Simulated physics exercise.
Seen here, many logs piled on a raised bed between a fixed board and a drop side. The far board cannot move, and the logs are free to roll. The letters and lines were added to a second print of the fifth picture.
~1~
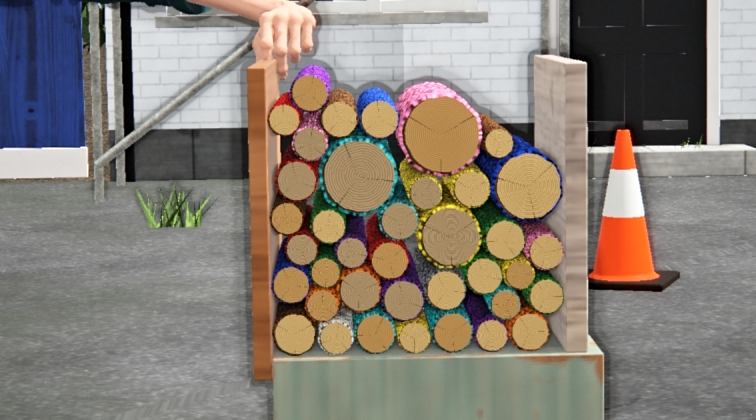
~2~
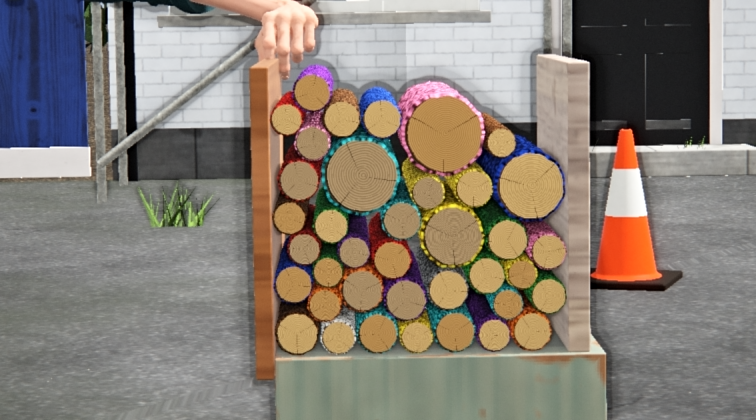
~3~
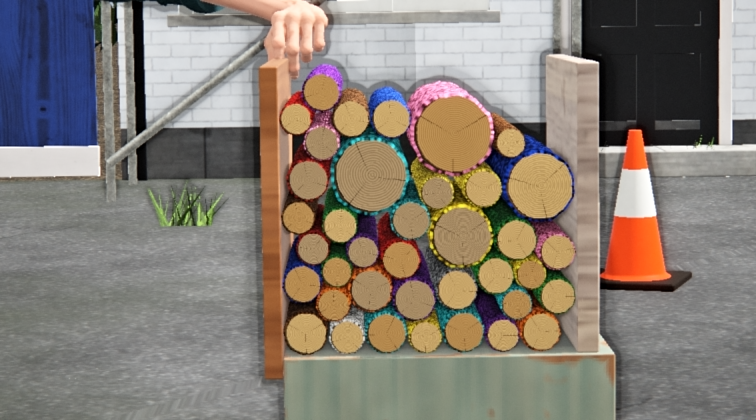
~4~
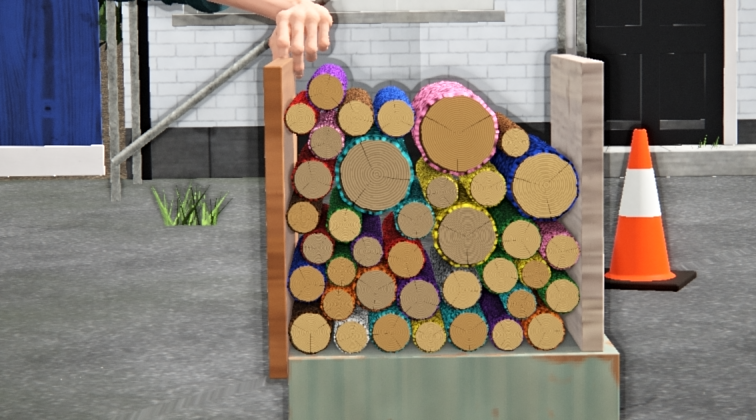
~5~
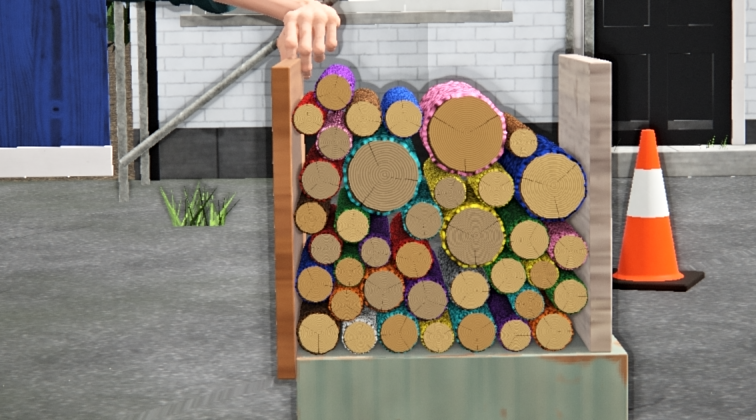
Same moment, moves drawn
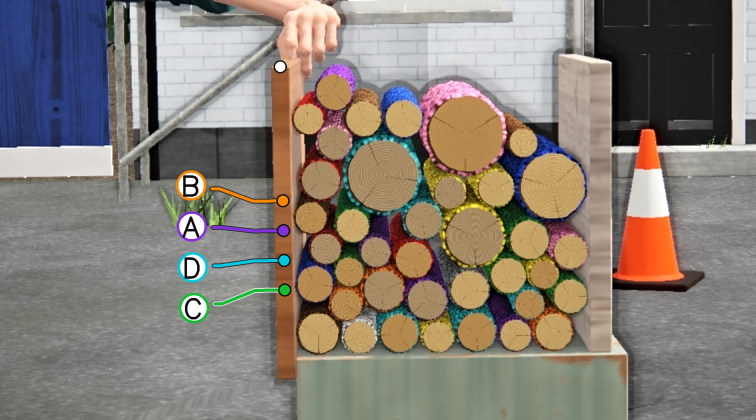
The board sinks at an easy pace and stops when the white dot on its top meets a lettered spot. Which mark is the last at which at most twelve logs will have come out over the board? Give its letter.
It can be let down to C.
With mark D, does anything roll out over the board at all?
Yes, at D.
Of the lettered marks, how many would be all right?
Four of them.
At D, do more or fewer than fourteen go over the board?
At D, fewer than fourteen.
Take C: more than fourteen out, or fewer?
Fewer than fourteen.
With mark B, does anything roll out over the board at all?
At B: Yes.
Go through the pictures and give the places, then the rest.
In the first picture, a log (294, 334); a log (491, 335); a log (359, 291).
In the second picture, a log (361, 291); a log (304, 249).
In the third picture, a log (516, 240).
In the fourth picture, a log (487, 188); a log (355, 119).
In the fifth picture, side board (291, 204); a log (318, 333); a log (515, 335).
On the marked copy, A at (284, 230); B at (283, 201); C at (285, 290); D at (284, 260); the white dot at (280, 67).
Taking C. A third of the way, top of the board (292, 162).
Two thirds of the way, top of the board (294, 267).
When it is over, top of the board (294, 289), ten out over the board.
As for the rest, A about five out over the board; B two out over the board; D about six out over the board.
